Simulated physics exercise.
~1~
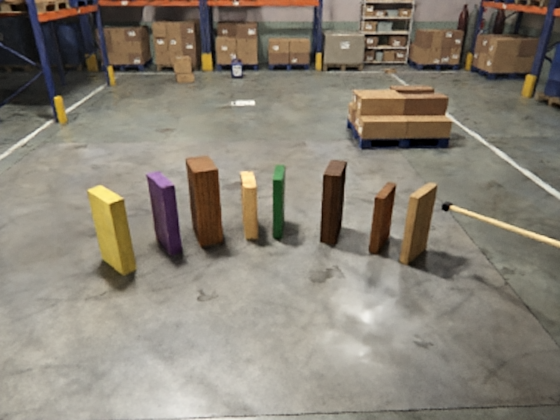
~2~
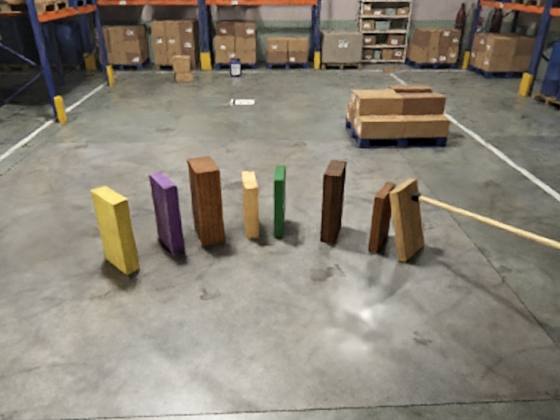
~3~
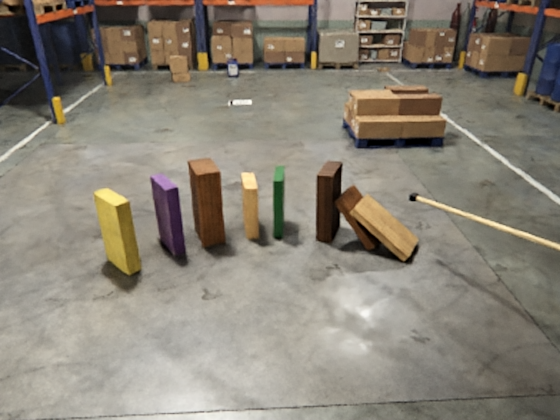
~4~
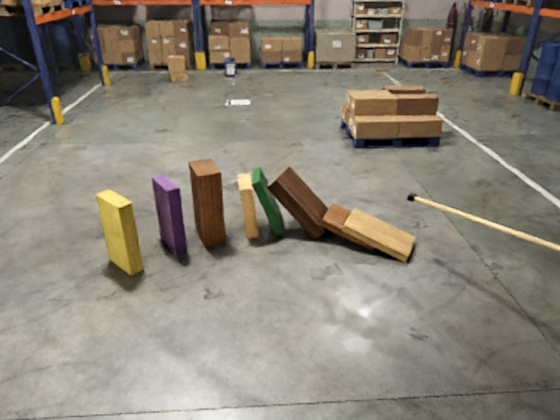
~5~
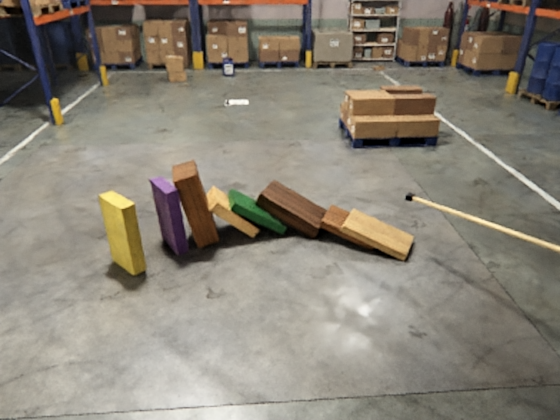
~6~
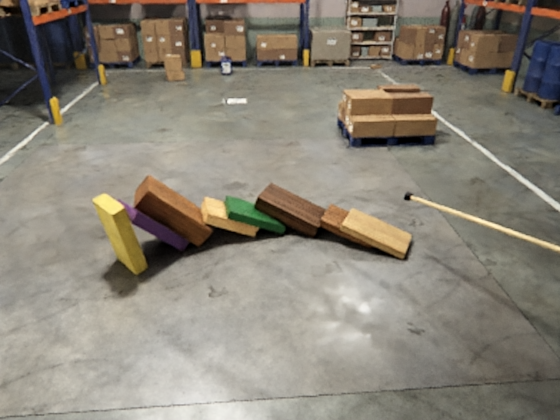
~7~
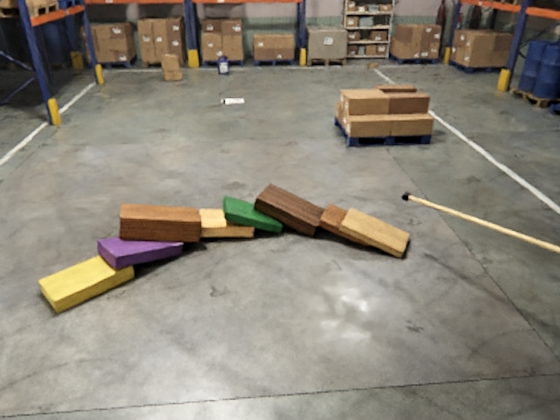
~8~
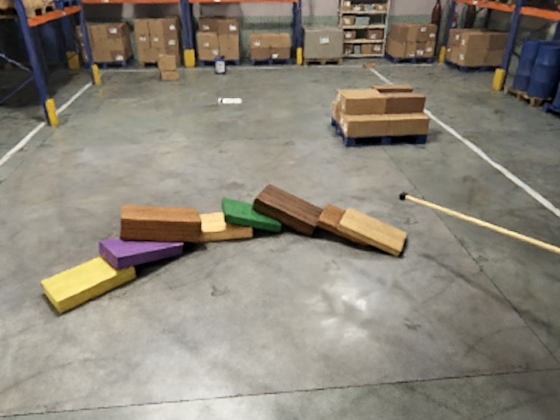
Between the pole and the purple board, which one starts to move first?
The pole starts to move first, pushing at the right end of the row, while the purple board stays upright until the fall reaches it much later.
